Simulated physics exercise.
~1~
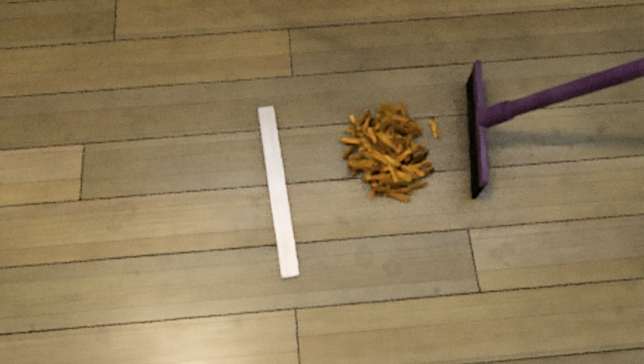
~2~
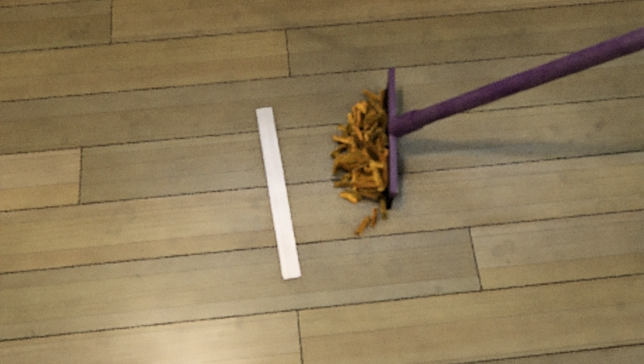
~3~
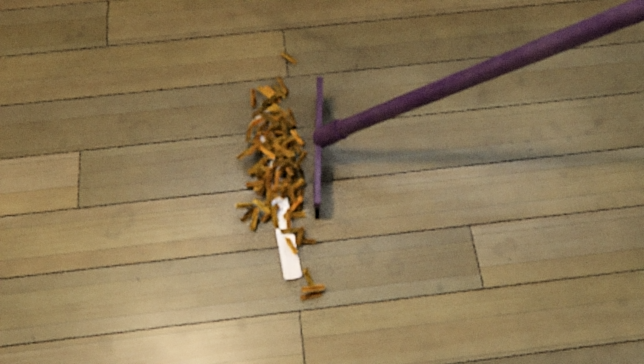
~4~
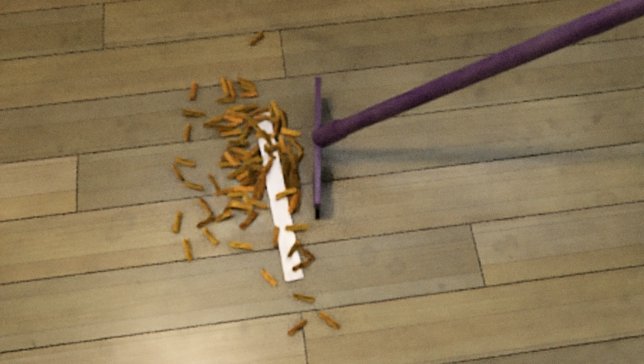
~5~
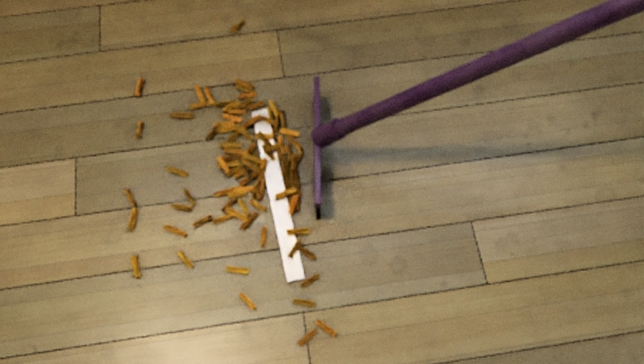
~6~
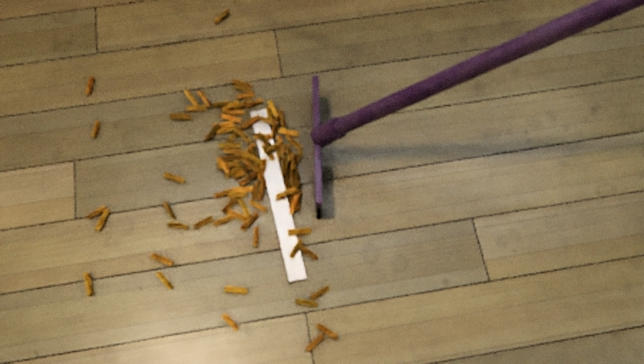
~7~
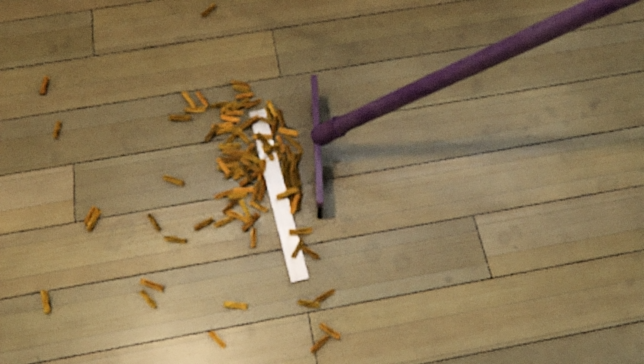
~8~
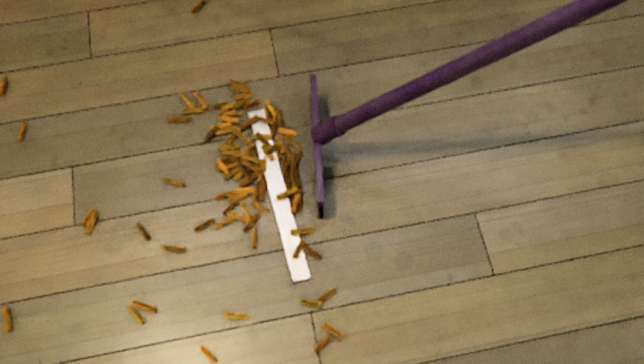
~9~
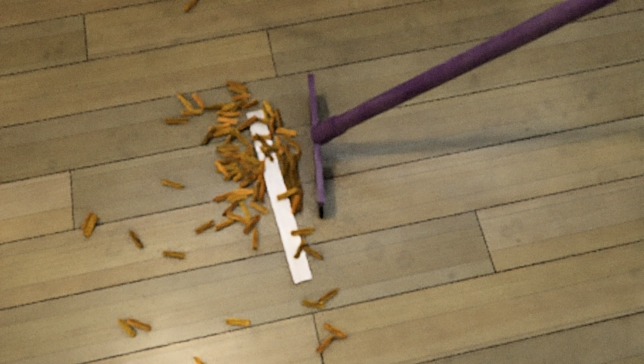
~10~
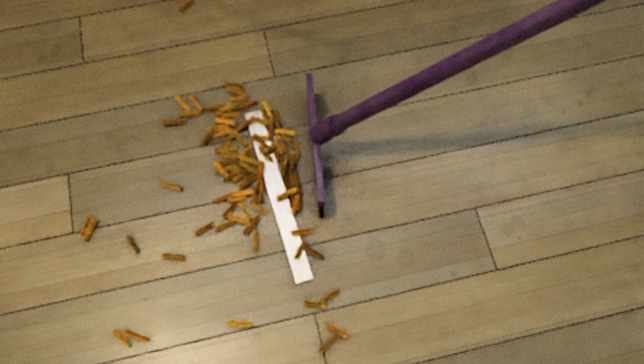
A purple squeegee with a long handle stands on a wooden plank floor, seen from above at an angle, with a heap of orange-brown pasta pieces to its left and a flat white strip farther left. The blade slides left and gathers the pieces against its face. It pushes them onto the strip and stops just short of it. The pieces spread over the strip, and many scatter beyond it, some sliding far to the left. At the end a dense cluster lies on and just past the strip's upper part, with stray pieces strewn around it.
